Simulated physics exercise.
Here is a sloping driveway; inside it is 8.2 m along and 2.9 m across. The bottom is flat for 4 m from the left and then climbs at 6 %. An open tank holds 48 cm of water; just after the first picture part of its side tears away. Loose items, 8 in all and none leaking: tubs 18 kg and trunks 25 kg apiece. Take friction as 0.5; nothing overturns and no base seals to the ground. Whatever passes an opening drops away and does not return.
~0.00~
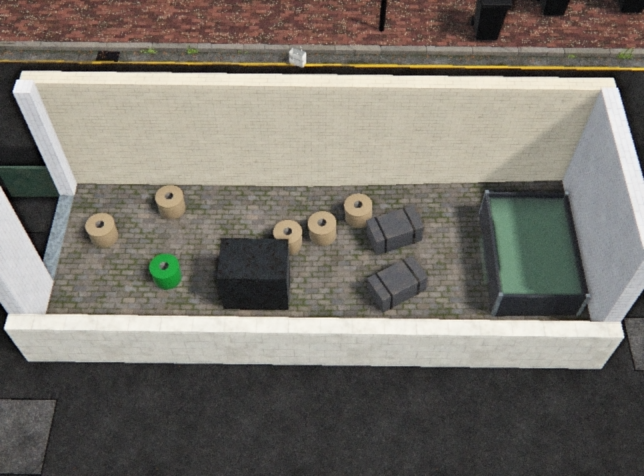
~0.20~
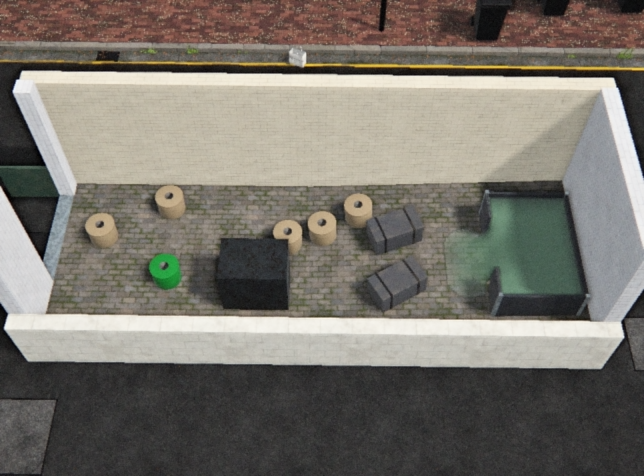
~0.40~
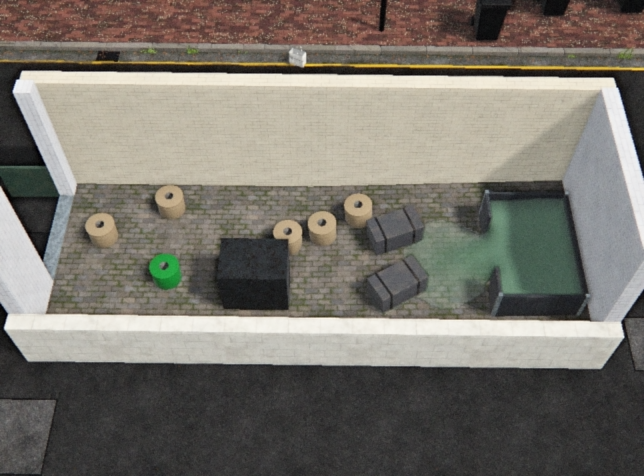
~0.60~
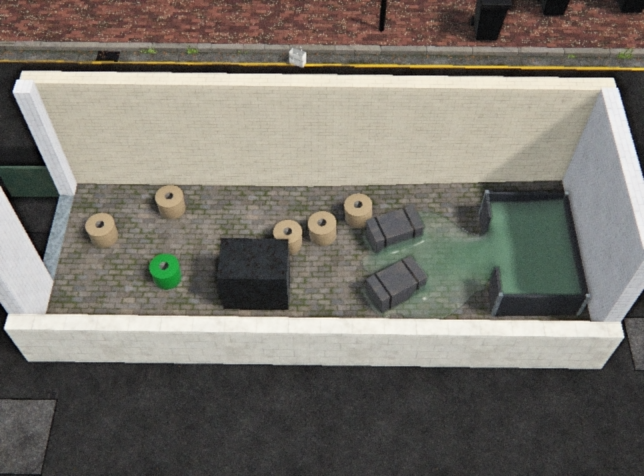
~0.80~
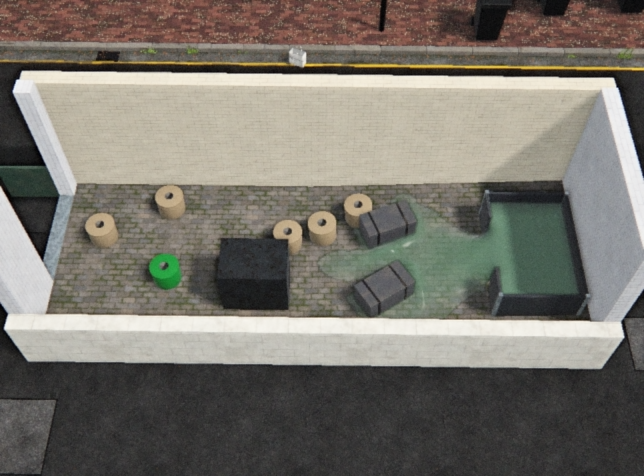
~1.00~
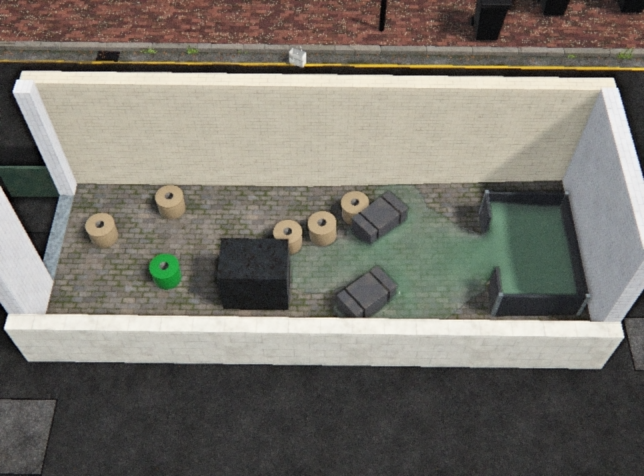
Water pours from an open tank, spreads left across the paving and shifts two grey trunks.
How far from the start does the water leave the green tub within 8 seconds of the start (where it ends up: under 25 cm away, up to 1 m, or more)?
The green tub stays put.
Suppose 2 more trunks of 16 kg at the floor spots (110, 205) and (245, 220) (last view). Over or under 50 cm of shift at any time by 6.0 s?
In turn: Short of it, over.
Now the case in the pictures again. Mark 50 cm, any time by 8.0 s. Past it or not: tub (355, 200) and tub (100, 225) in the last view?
In turn: More, short of it.
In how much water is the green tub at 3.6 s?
About 4 cm.
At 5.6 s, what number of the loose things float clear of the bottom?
1 of them.
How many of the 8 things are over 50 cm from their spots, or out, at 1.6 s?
3 of them.
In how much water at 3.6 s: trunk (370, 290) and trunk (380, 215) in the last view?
Roughly 12 and 11 cm.
After 1.6 s the green tub is near (164, 266), 0.0 m from its start, aground; 0 of 8 are out; 0 afloat.
After 3.6 s the green tub is near (164, 266), 0.0 m from its start, aground; 0 of 8 are out; 3 afloat.
After 5.6 s the green tub is near (164, 266), 0.0 m from its start, aground; 0 of 8 are out; 1 afloat.
After 8.0 s the green tub is near (164, 266), 0.0 m from its start, aground; 0 of 8 are out; 1 afloat.
